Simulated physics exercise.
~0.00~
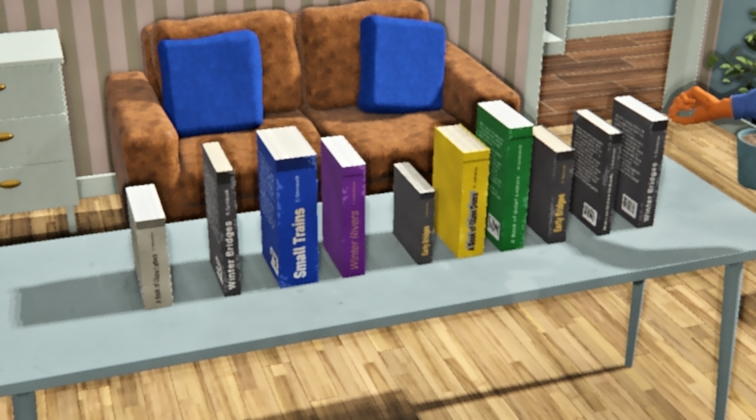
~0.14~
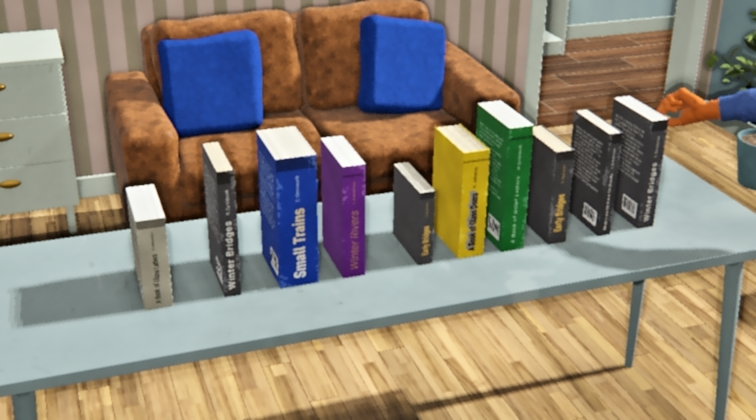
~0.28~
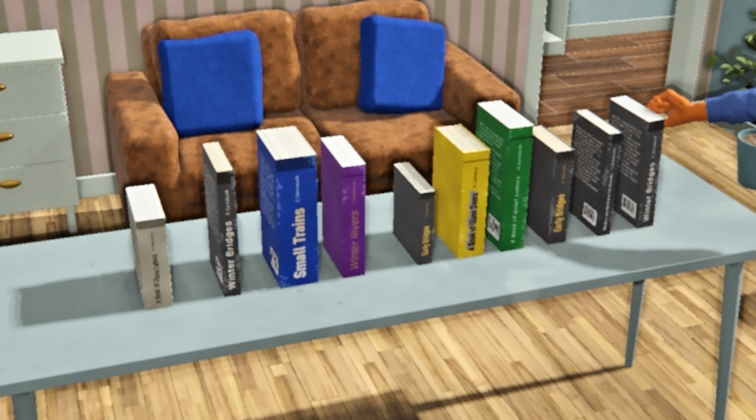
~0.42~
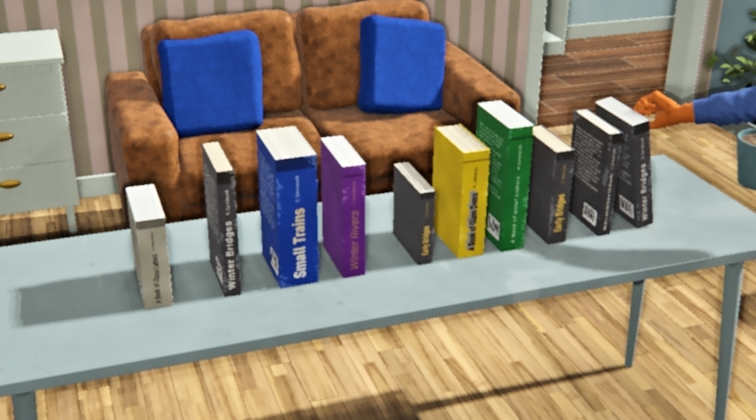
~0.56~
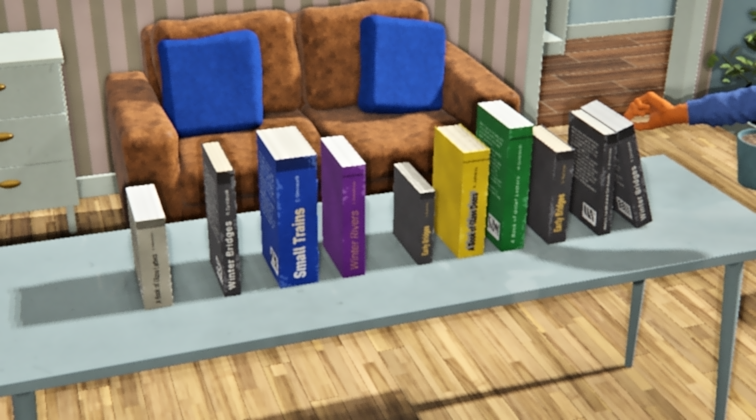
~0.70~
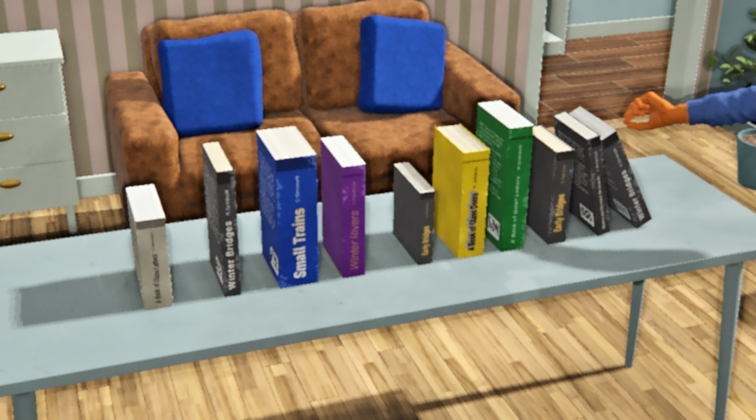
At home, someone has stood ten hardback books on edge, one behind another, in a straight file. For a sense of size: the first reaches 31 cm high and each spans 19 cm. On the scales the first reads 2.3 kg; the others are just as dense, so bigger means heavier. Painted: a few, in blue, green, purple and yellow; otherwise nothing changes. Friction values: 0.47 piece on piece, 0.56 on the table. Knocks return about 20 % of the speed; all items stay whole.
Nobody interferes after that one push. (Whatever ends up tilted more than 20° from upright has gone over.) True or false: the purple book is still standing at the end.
True.
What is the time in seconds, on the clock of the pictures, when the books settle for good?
I'd put it around 5.0 seconds.
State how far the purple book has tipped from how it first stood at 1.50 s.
Angle at that time, about 5 degrees.
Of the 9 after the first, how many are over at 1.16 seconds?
At that moment the count is 2.
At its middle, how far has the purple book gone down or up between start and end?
0 cm lower.
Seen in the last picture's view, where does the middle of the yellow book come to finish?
I'd say its middle settles close to (403, 214).
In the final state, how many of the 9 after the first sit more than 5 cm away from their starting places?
The shifted count is 5.
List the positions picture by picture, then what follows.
In the first frame (pixels give the middle of a visible side), finger (675, 113) 7 cm from the first book; purple book (354, 223); yellow book (446, 193); green book (489, 178); none of the others has stirred.
In the second frame, finger (662, 115) 32 mm from the first book; purple book (354, 223).
In the third frame, finger pushing; purple book (354, 223).
In the fourth frame, finger pushing; purple book (354, 223); none of the others has stirred.
In the fifth frame, finger (631, 119) stopped; purple book (354, 223); steepest lean 3°, the book at (583, 173); one has shifted.
In the sixth frame, finger (631, 119) stopped; purple book (354, 223); yellow book (446, 193); green book (489, 178); steepest lean 13°, the book at (575, 176); one has shifted.
After 1.16 s, 2 of the 9 other books over; purple book unmoved; green book 19° from how it stood.
After 1.50 s, 5 of the 9 other books over; purple book 7° from how it stood; yellow book 65° from how it stood.
In the end (5.1 s), 5 of the 9 other books over; purple book 43 mm from its place; yellow book 62° from how it stood; green book 59° from how it stood. Four left standing. From the last view, middles, purple book near (327, 209), yellow book near (403, 214).
